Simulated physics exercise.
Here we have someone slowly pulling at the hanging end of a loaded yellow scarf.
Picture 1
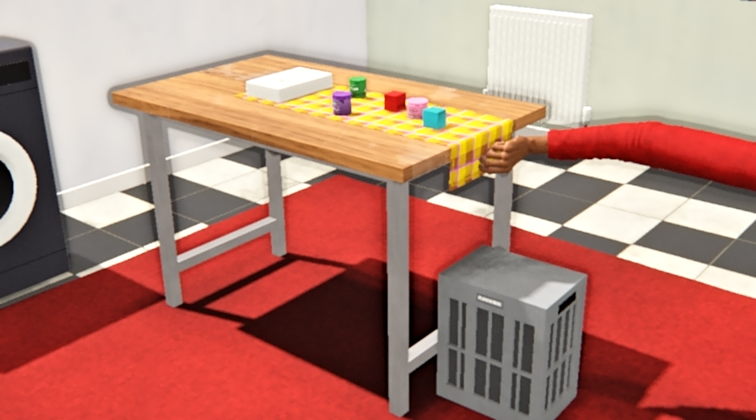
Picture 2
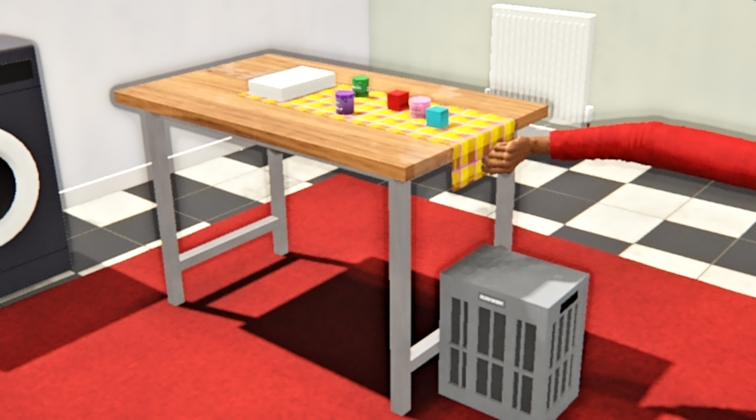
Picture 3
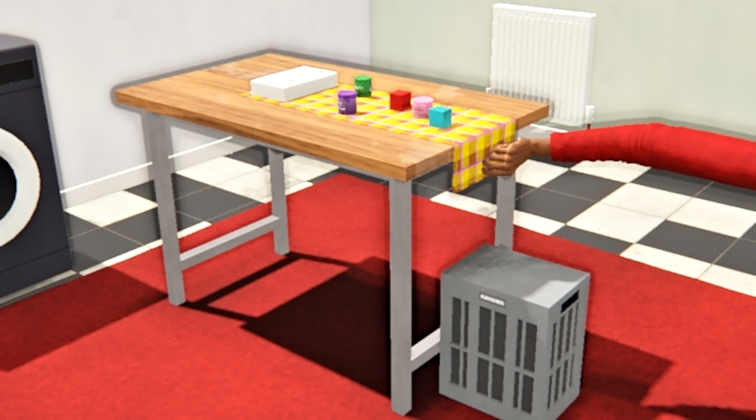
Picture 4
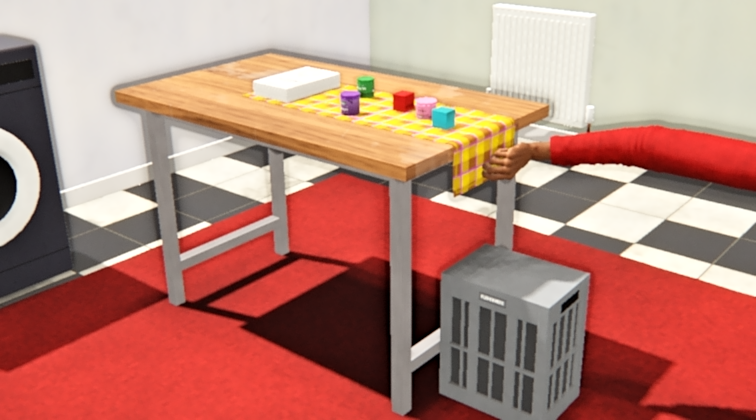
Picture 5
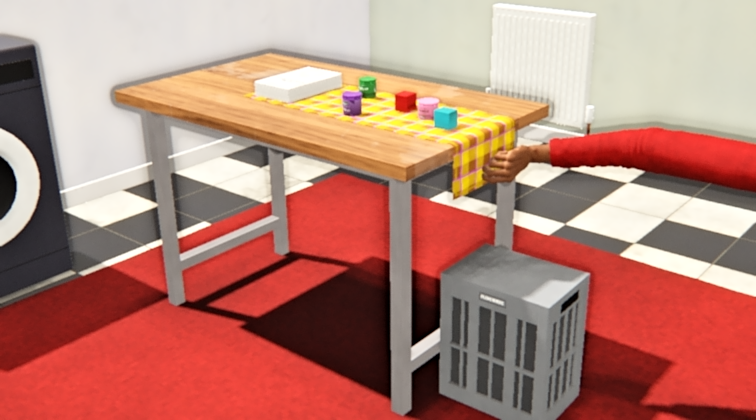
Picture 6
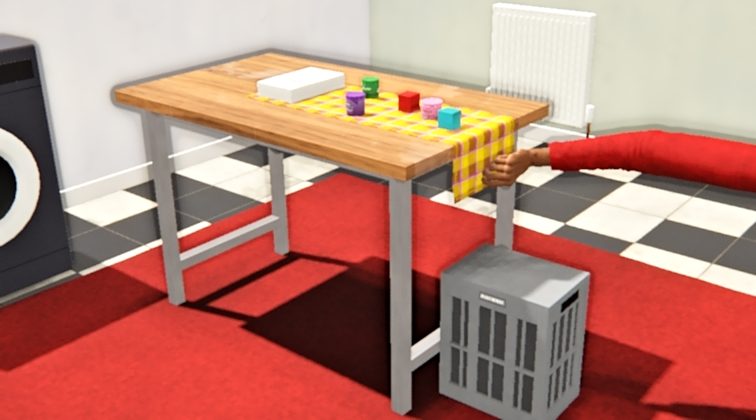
A hand in a red sleeve slowly pulled down the hanging end of a yellow checked cloth on a wooden table, and the white box, small pots and cubes on it slid slightly to the right.
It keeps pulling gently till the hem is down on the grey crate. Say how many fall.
The table loses two.
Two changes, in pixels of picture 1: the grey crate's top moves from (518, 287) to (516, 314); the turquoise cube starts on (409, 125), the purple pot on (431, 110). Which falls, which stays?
The turquoise cube tumbles off, the purple pot tumbles off.
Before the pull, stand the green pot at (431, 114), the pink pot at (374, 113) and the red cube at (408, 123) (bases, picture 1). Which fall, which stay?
The green pot comes down; the pink pot stays on; the red cube drops off.
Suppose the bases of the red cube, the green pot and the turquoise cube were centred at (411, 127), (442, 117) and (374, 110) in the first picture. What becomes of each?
The red cube falls, the green pot is carried off, the turquoise cube holds on.
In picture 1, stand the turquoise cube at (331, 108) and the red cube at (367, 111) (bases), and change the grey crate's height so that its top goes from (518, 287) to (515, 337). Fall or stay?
The turquoise cube survives, the red cube is carried off.
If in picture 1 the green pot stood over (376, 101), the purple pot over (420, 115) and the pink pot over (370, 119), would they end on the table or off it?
The green pot does not fall, the purple pot tumbles off, the pink pot holds on.
Soon after, hem near (484, 215); all still up.
After that, hem near (484, 247); turquoise cube gone.
And then, hem on the crate; turquoise cube and pink pot gone.
In the end, hem on the crate; turquoise cube and pink pot gone. The count of fallen things is two.
